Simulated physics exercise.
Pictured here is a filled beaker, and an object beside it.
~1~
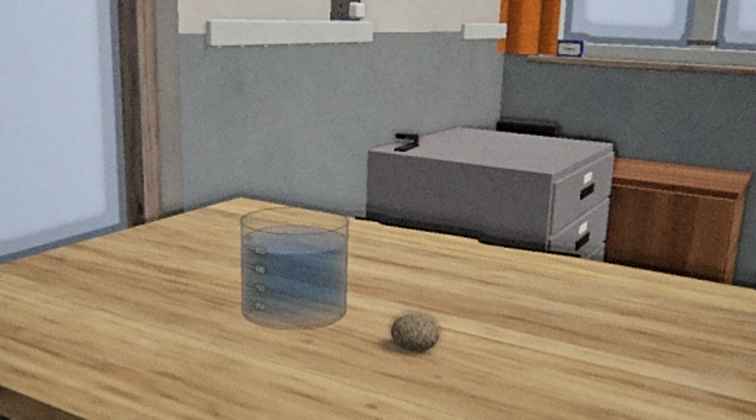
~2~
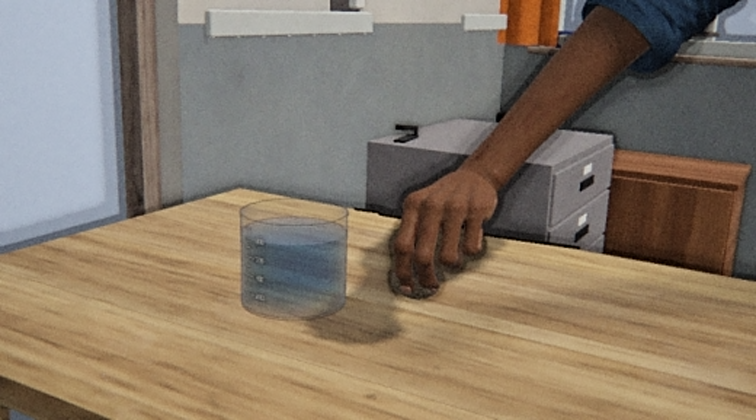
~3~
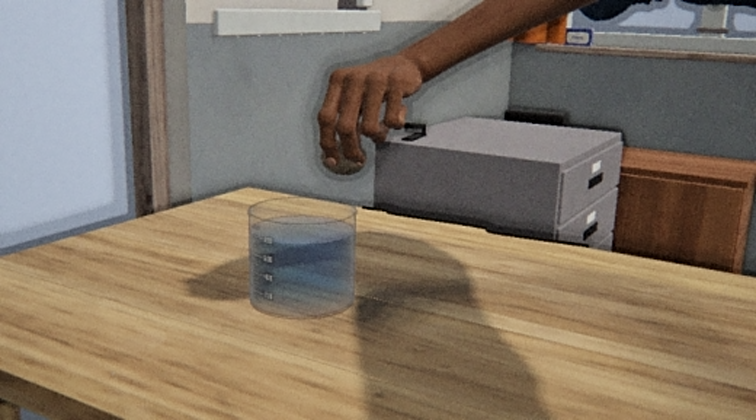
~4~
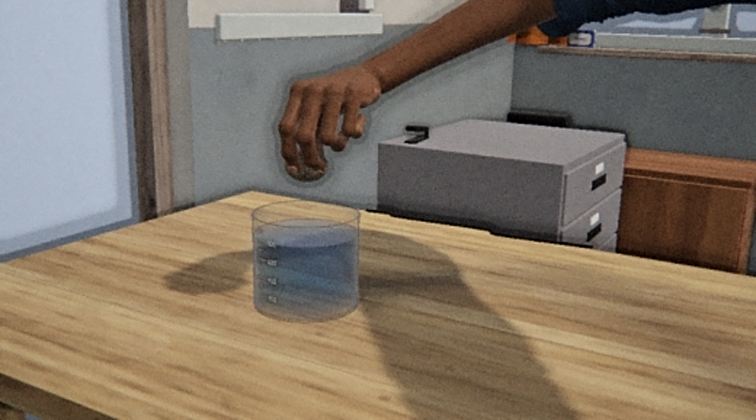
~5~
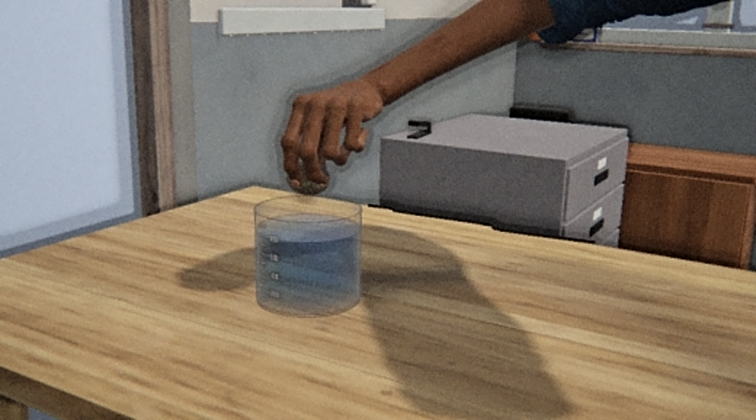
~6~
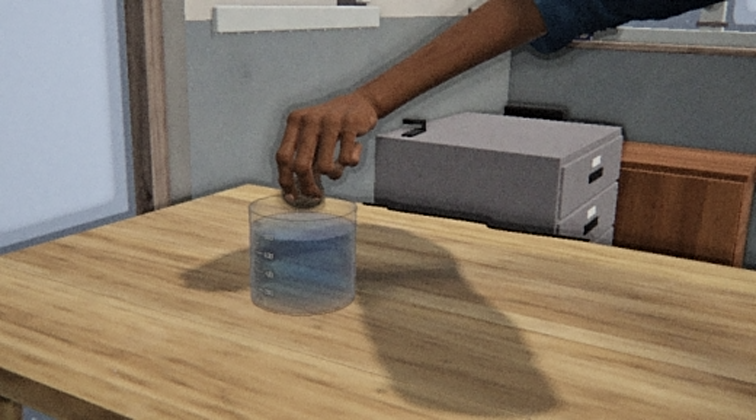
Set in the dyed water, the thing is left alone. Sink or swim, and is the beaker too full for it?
Let go in the dyed water, it does not stay up, and the beaker manages without spilling.
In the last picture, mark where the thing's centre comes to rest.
In the final view it sits close to pixel (303, 278).
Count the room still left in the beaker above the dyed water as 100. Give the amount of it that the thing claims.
By my reckoning, it comes to 20 percent.
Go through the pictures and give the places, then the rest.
The stone lies on the top at (415, 333); beaker (295, 264) about three quarters full, in the first frame.
A hand picks up the stone at (416, 280); beaker about three quarters full, surface at (294, 231), in the second frame.
The stone is carried over at (344, 158); beaker (303, 254) about three quarters full, in the third frame.
The stone is above the beaker at (306, 165); beaker about three quarters full, surface at (306, 233), in the fourth frame.
The stone comes down at (308, 178); beaker (308, 252) about three quarters full, in the fifth frame.
The stone is just over the surface at (303, 193); beaker about three quarters full, surface at (303, 227), in the sixth frame.
Next, the stone enters the dyed water; the beaker is about three quarters full.
After that, the stone goes on down; the beaker is about three quarters full.
Finally, the stone has sunk; the beaker is about three quarters full; the top is dry.
